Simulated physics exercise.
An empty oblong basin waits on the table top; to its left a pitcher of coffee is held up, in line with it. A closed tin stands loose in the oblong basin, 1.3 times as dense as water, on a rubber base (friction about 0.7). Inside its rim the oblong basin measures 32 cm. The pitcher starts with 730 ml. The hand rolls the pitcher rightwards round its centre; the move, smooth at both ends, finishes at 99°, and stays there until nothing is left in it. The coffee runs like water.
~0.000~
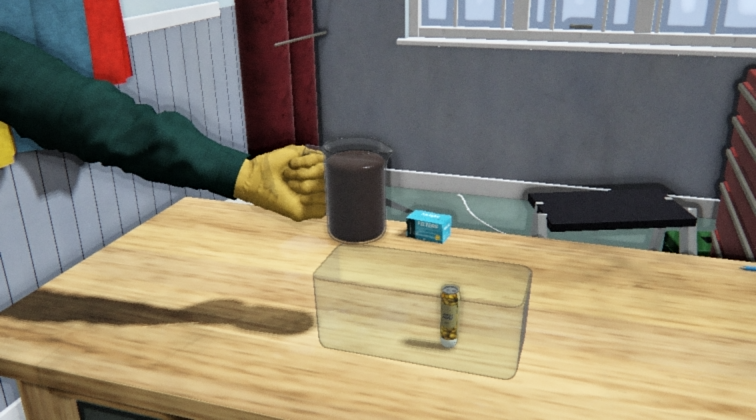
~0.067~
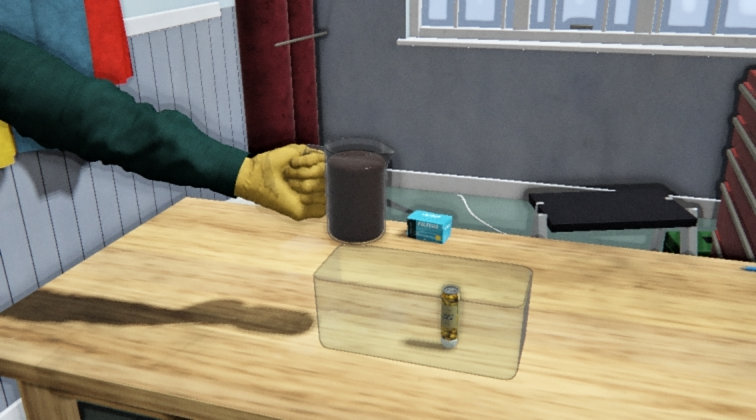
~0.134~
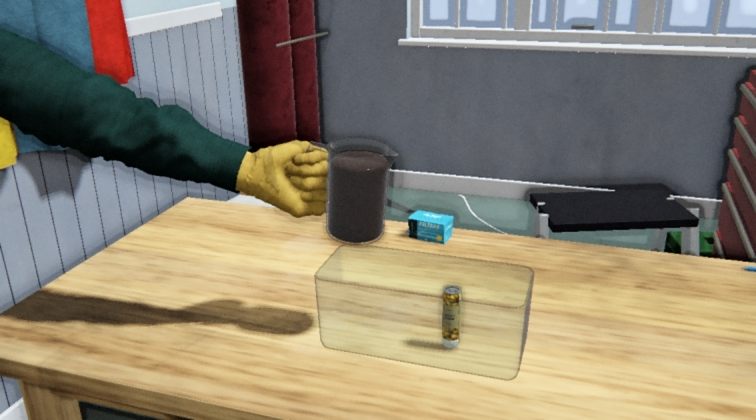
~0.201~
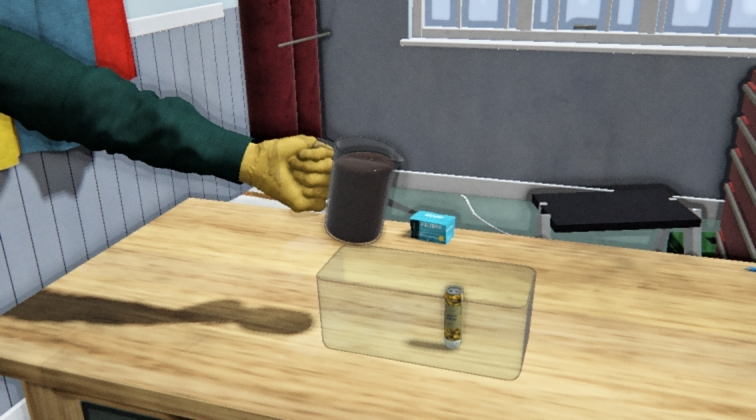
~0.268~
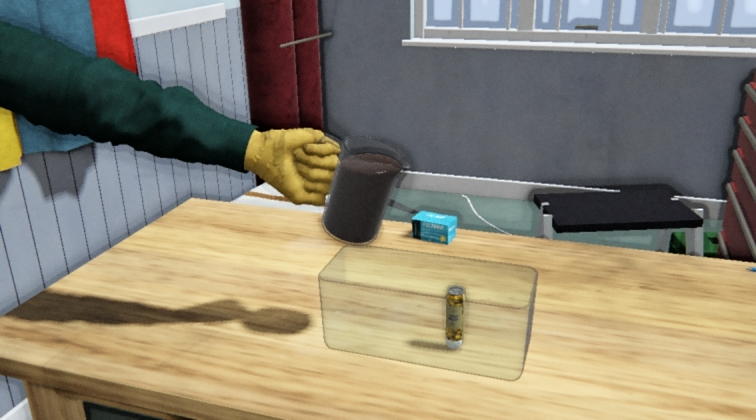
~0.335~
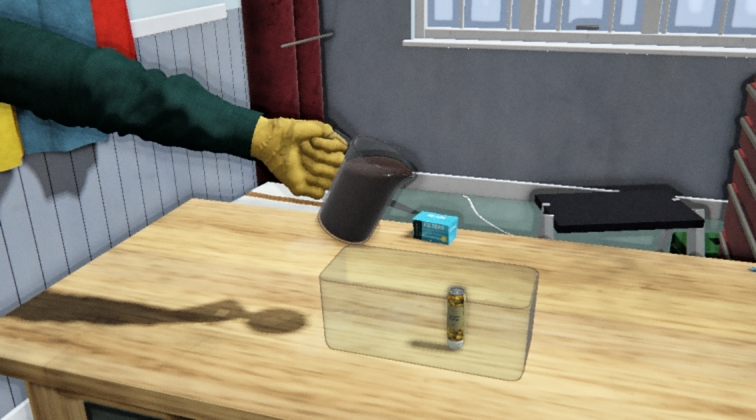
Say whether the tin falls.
The tin goes over.
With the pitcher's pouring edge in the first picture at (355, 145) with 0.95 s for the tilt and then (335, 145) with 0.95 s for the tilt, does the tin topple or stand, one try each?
First it keeps standing; then it remains upright.
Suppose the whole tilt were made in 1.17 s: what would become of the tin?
Then it falls.
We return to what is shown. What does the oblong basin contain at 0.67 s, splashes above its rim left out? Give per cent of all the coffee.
Some 8 per cent.
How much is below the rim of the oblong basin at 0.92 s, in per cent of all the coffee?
About 46 per cent.
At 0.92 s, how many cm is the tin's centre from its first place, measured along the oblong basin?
Some 0 cm.
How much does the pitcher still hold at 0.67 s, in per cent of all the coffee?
Near 78 in a hundred.
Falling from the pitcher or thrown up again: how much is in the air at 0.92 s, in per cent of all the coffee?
Near 18 in a hundred.
By 0.67 s the tilt is 79° and 78 per cent is still to pour; the tin stands where it began.
By 0.92 s the tilt is 99° and 36 per cent is still to pour; the tin stands where it began.
By 1.17 s the tilt is 99° and 10 per cent is still to pour; the tin lies on its side.
By 1.45 s the tilt is 99° and 2 per cent is still to pour; the tin lies on its side.
At rest the tin lies on its side.
